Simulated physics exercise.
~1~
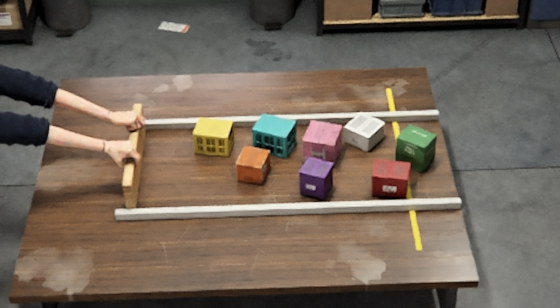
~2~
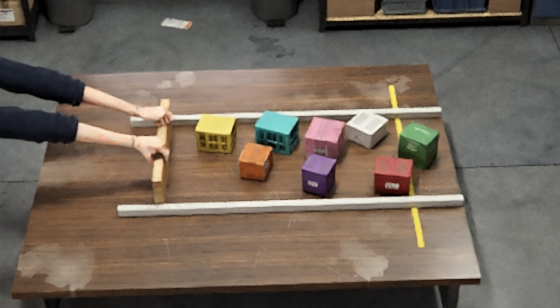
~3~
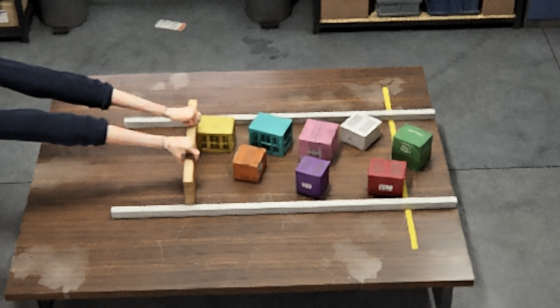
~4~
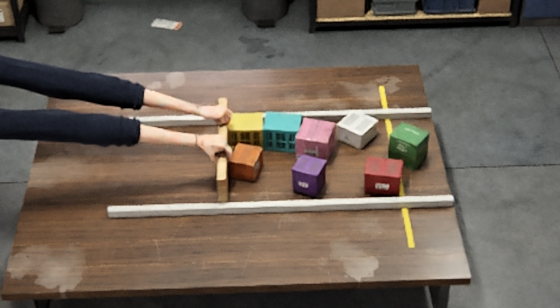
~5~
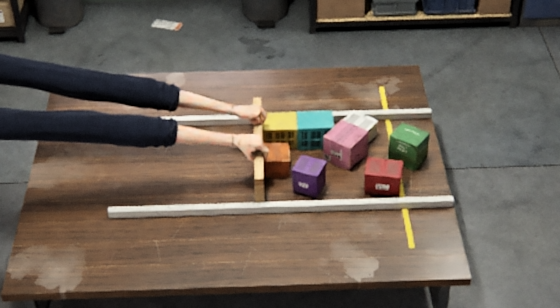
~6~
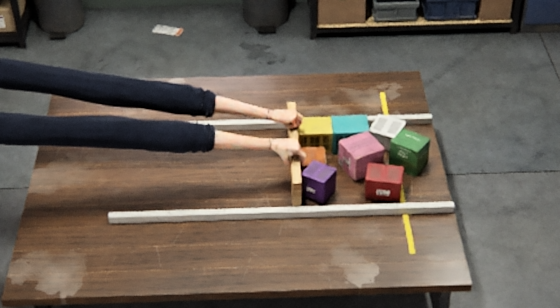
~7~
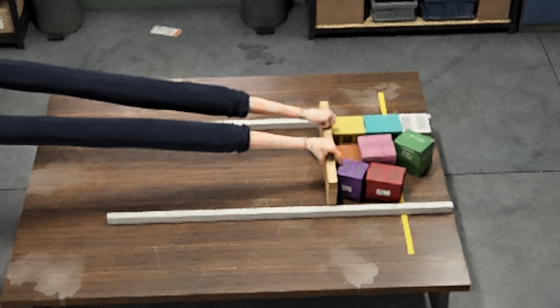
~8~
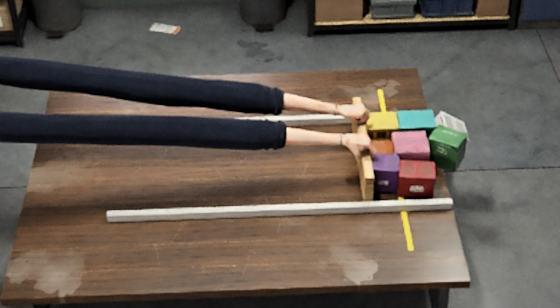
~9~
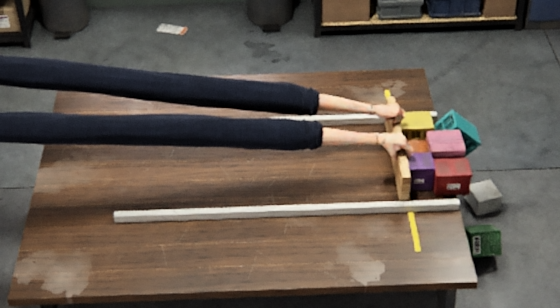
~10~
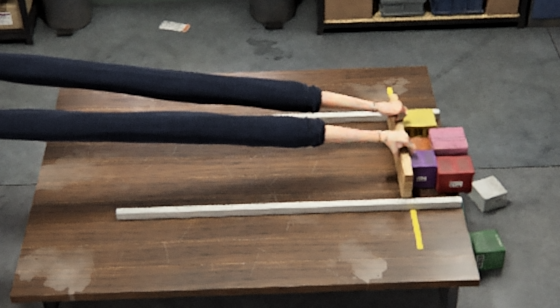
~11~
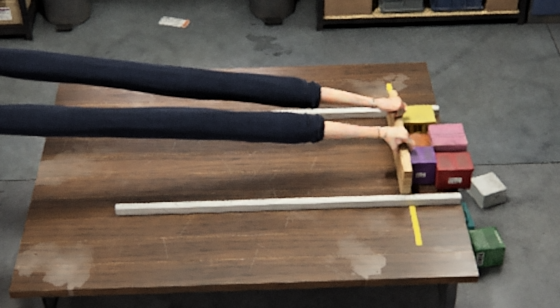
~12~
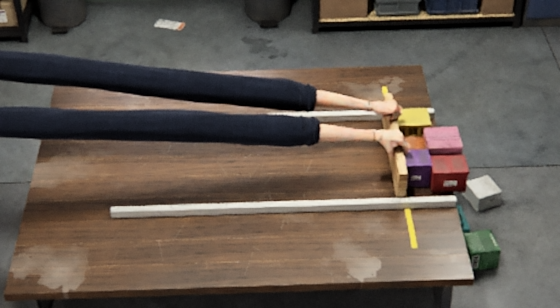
On a wooden table between two pale rails, a pair of hands pushed a plank rightward, bunching colourful boxes together until it stopped at the yellow tape, by which point the green, white and turquoise ones had dropped off the far edge and the rest stayed on.
